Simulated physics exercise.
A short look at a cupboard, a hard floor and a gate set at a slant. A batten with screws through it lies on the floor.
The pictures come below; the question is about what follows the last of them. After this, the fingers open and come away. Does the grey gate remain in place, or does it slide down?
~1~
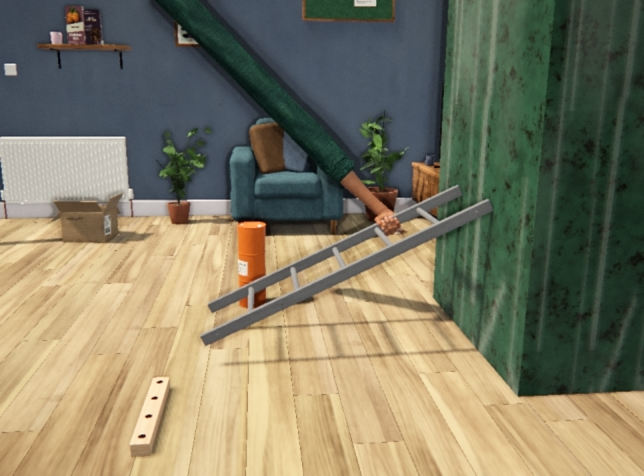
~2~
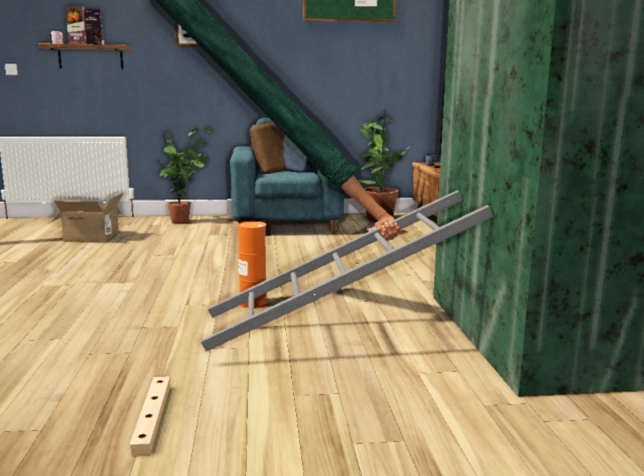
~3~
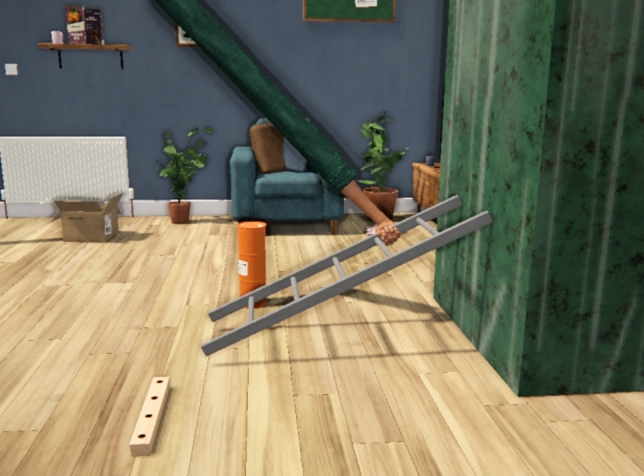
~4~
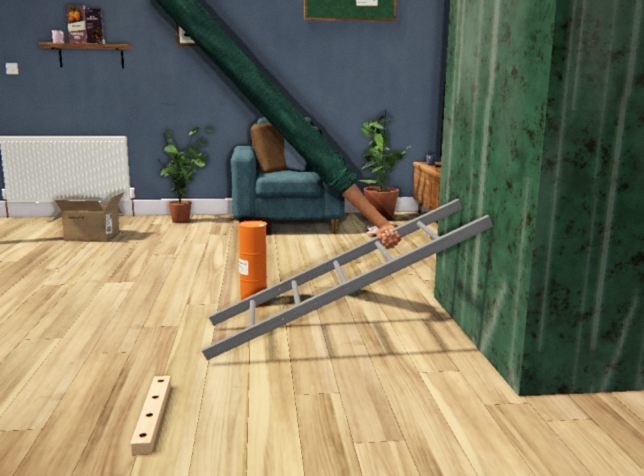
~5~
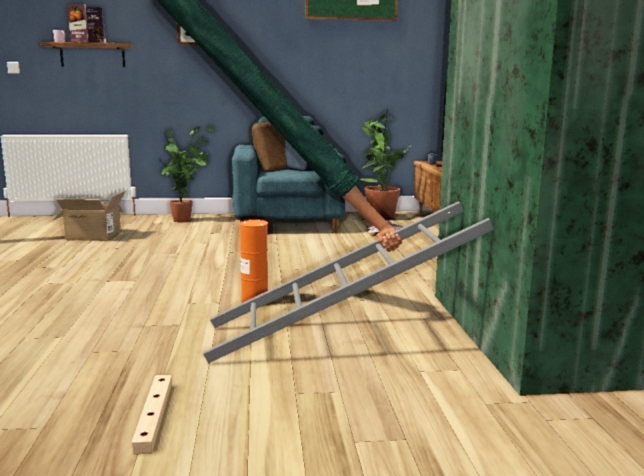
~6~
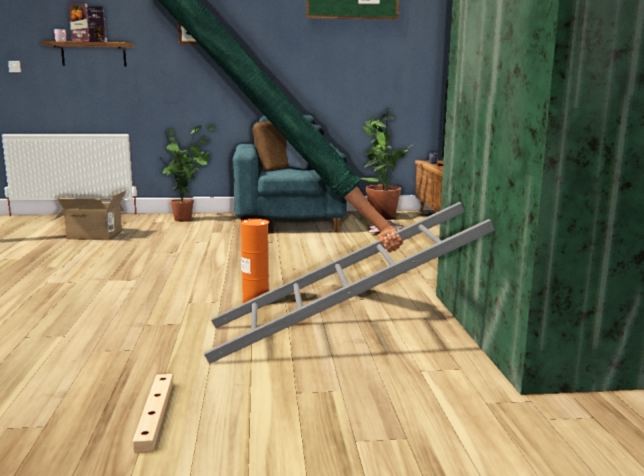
Skids out.
Then, 0.26 s on from there, grey gate turned 9° from its first pose near (335, 298).
Then, 0.38 s on from there, grey gate turned 23° from its first pose near (326, 331).
In the end, the grey gate slips down, near (325, 336); the other things unmoved.
